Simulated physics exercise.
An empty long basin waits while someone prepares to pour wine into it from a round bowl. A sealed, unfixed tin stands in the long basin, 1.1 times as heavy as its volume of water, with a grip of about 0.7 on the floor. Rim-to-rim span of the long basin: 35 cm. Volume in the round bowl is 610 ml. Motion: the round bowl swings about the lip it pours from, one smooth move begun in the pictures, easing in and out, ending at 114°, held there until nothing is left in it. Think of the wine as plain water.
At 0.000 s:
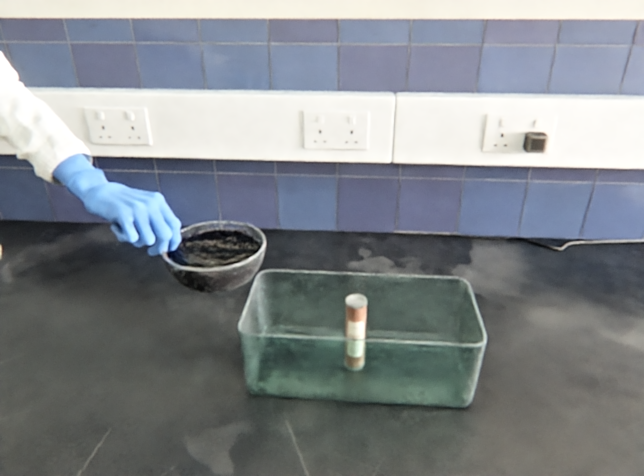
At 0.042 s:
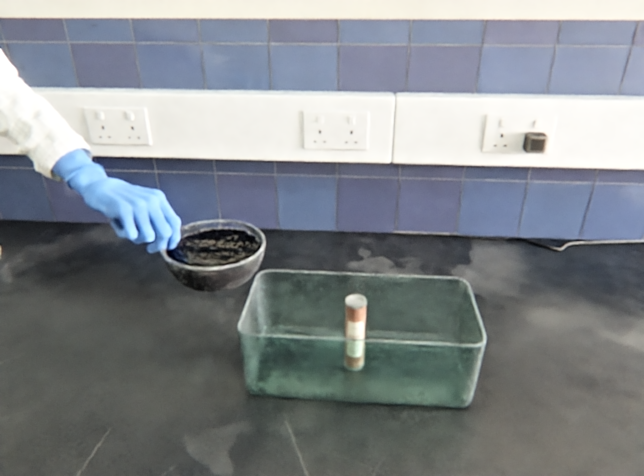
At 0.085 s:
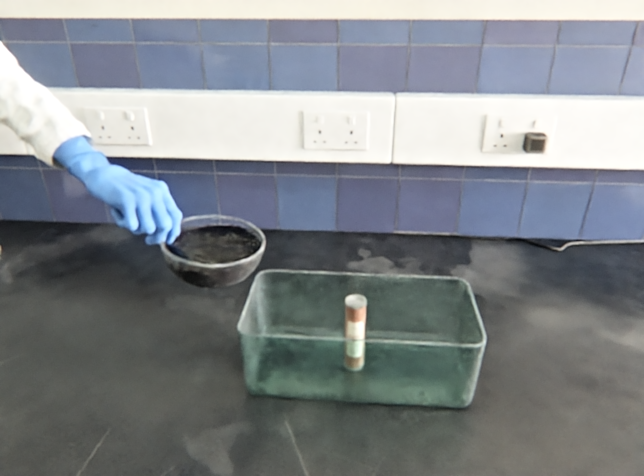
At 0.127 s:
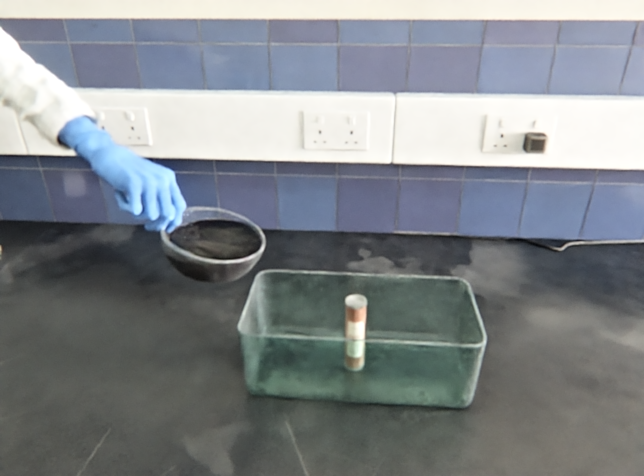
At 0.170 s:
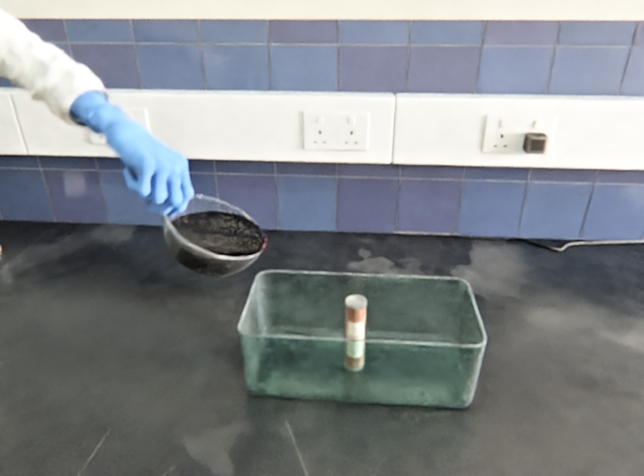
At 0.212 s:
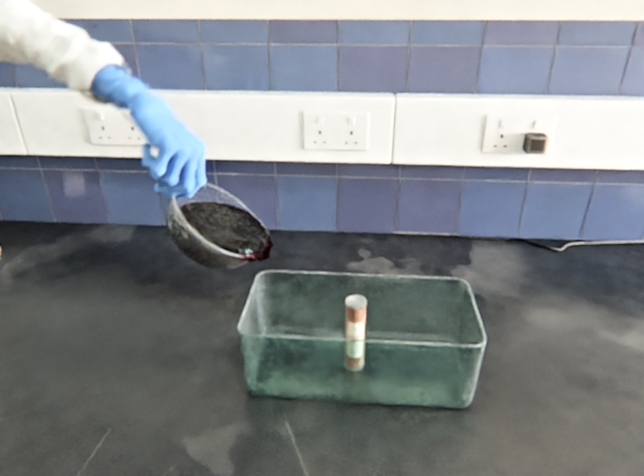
A round, clear bowl of dark liquid is held by a blue-gloved hand above a black worktop, seen from the front and slightly above, before blue tiles and white socket panels. Right of it sits a long, greenish glass basin, with a small brown-and-pale tin upright at its middle. The white-sleeved arm rises as the hand tilts the bowl rightward, slowly then faster, reddish liquid showing at its lip, while the camera stays still.
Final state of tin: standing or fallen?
Odds are it is tipped over.
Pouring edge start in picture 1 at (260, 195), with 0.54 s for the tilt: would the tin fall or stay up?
Then the tin remains standing.
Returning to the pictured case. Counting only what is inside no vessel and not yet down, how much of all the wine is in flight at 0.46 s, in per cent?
Roughly 66 percent.
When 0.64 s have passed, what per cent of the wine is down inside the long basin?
The share is close to 100 percent.
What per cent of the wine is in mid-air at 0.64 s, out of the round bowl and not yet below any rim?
Some 0 % is up in the air.
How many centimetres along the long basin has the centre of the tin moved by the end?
Looks like roughly 11.5 cm in total.
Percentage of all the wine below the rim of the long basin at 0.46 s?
Around 26%.
After 0.46 s the tilt is 108° and 8 per cent is still to pour; the tin stands where it began.
After 0.64 s the tilt is 114° and 0 per cent is still to pour; the tin stands 3 cm from where it began.
After 0.83 s the tilt is 114° and 0 per cent is still to pour; the tin leans 36°.
After 1.04 s the tilt is 114° and 0 per cent is still to pour; the tin lies on its side.
In the end the tin lies on its side.
